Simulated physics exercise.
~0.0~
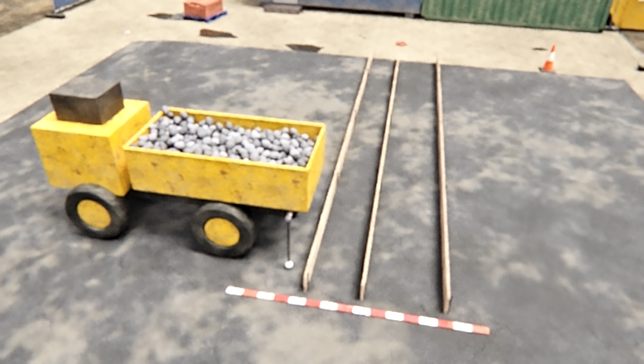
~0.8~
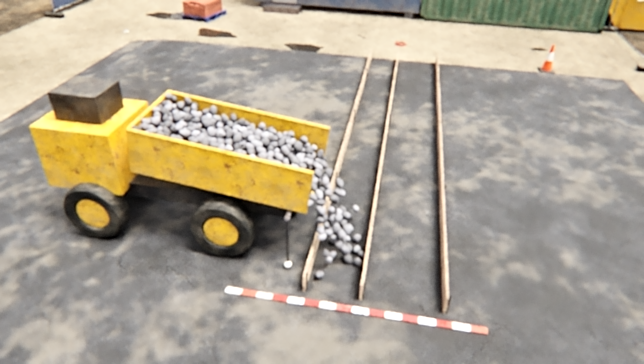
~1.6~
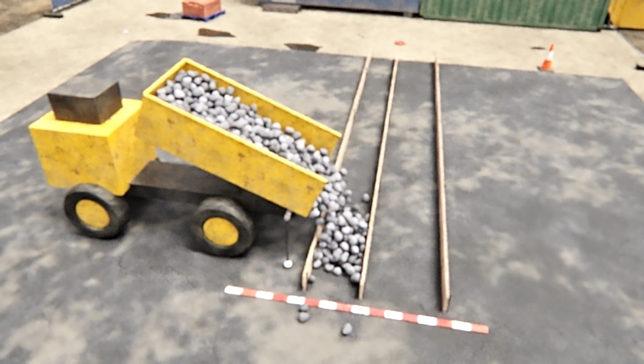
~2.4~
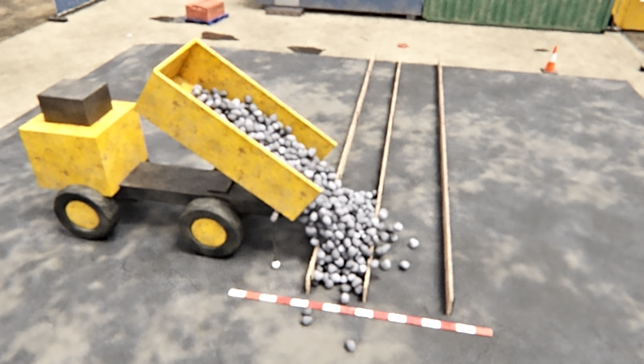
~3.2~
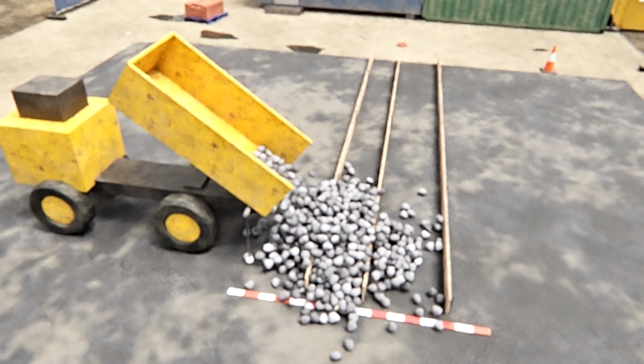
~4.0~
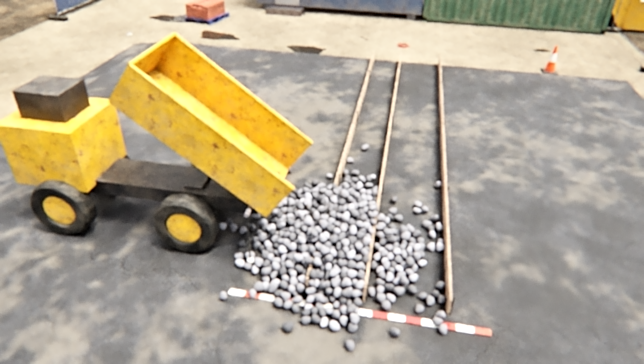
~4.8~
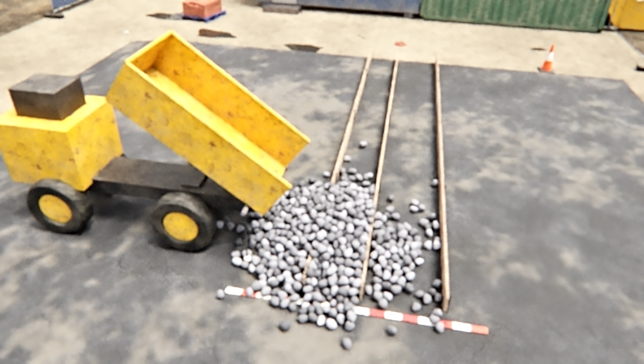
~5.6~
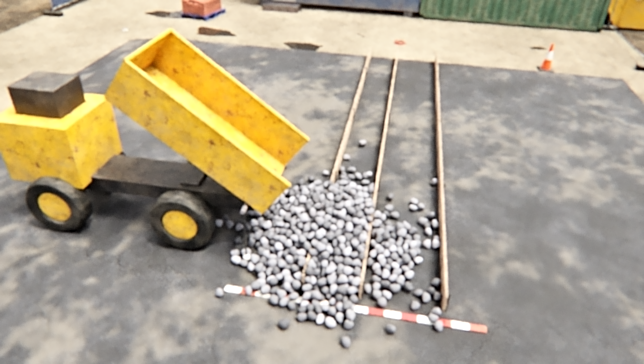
Yellow toy-like tipper truck raising its body, pouring grey cobbles across wooden boards, rolling back left and stopping beside the heap.
